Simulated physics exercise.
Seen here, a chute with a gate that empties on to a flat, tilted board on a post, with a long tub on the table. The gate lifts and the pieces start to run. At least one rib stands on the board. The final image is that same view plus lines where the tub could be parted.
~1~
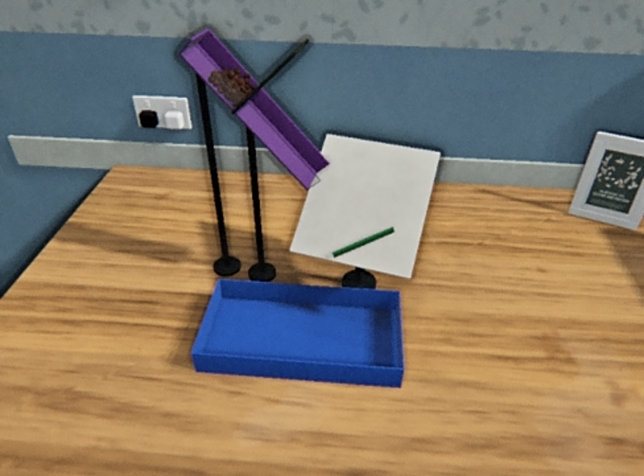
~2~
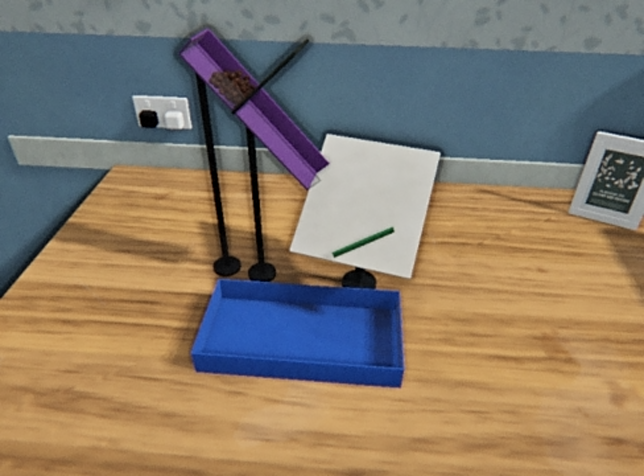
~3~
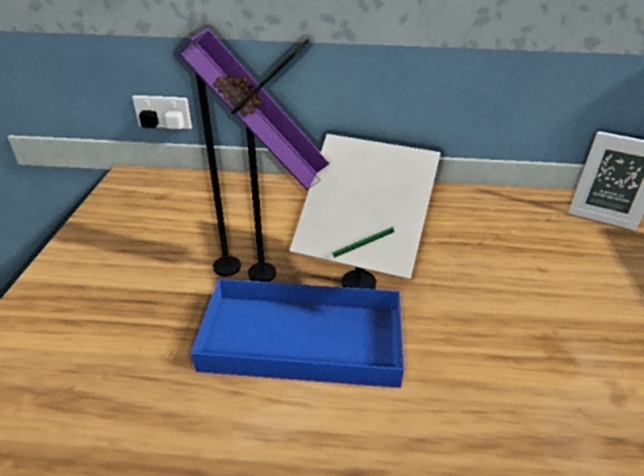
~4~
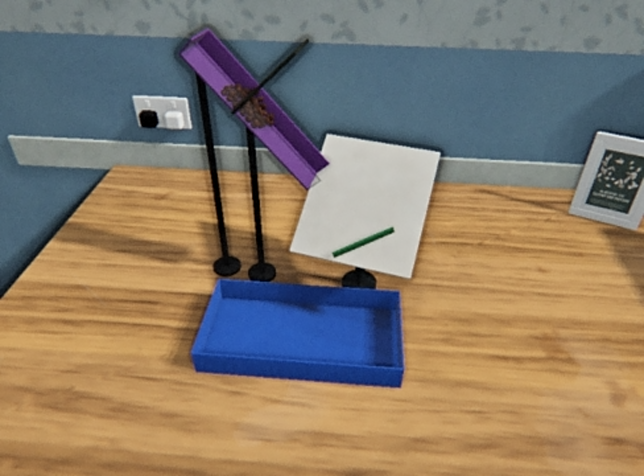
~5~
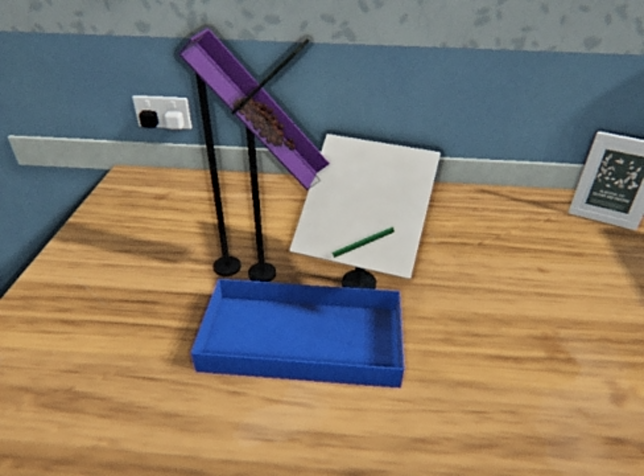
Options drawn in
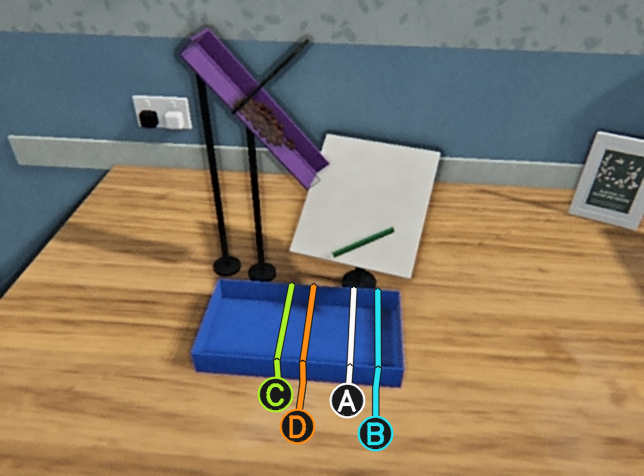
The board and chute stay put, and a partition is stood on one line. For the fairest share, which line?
Go for D.
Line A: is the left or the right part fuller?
Left.
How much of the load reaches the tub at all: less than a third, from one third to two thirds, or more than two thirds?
From one third to two thirds.
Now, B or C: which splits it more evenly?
C it is.
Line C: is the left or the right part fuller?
The right side.
On the marked copy, line A crosses the front rim at (350, 365); line B crosses the front rim at (378, 367); line C crosses the front rim at (277, 359); line D crosses the front rim at (302, 361).
With A, of what is caught, the whole lot on the left of the divider, none at all on the right.
With B, of what is caught, the whole lot on the left of the divider, none at all on the right.
With C, of what is caught, a small share on the left of the divider, the bulk on the right.
With D, of what is caught, close to two thirds on the left of the divider, close to a third on the right.
